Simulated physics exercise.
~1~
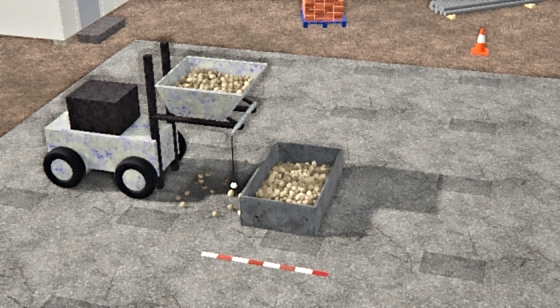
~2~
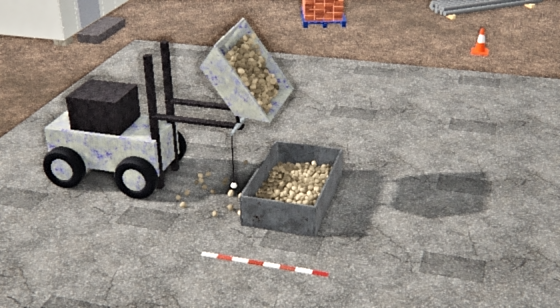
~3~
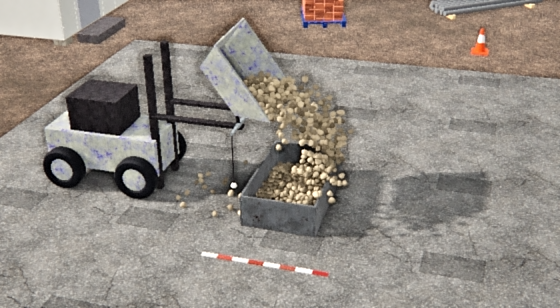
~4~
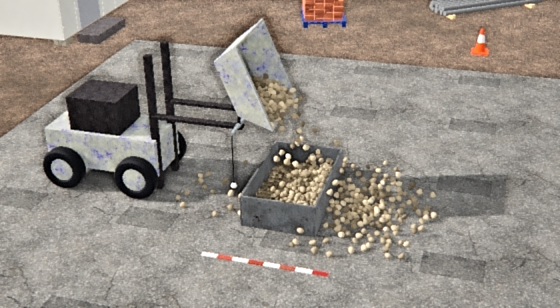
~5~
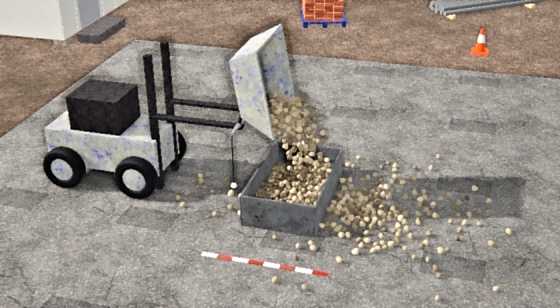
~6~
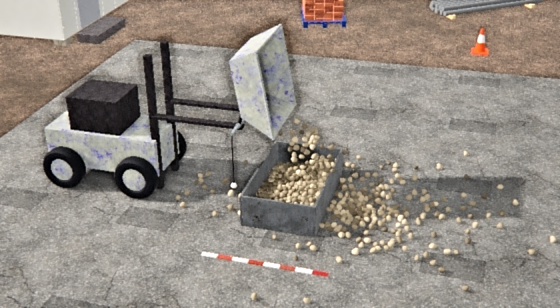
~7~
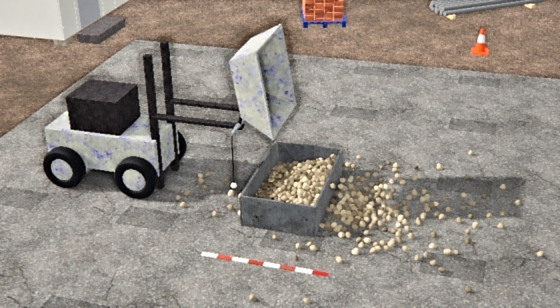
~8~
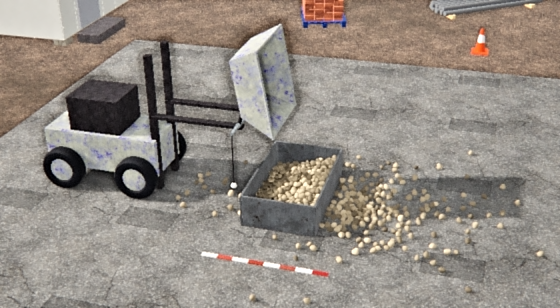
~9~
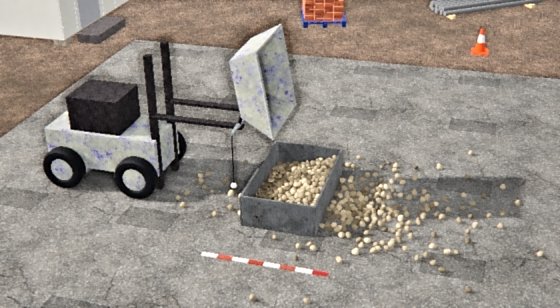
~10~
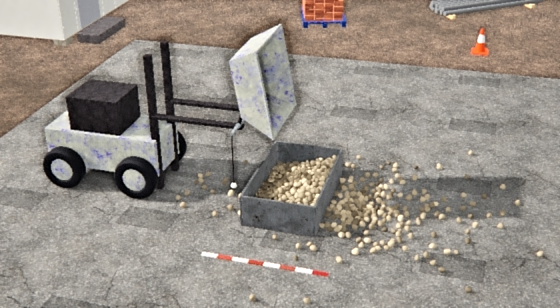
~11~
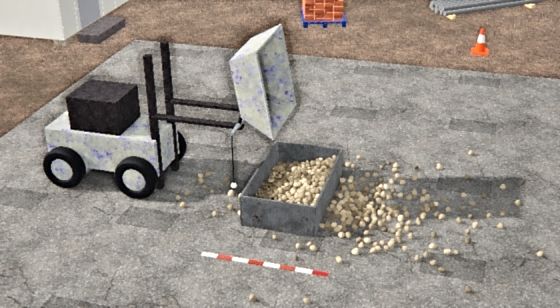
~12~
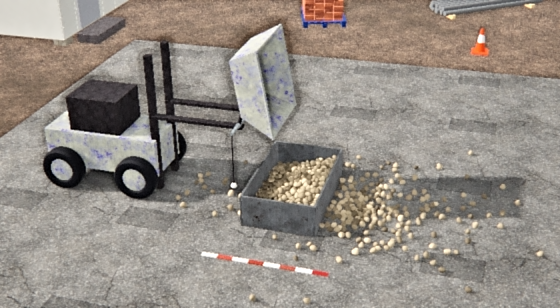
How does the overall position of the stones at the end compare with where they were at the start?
The stones as a whole end up lower and further to the right, because those held in the raised skip at the start finish in the bin and scattered over the paving to its right.
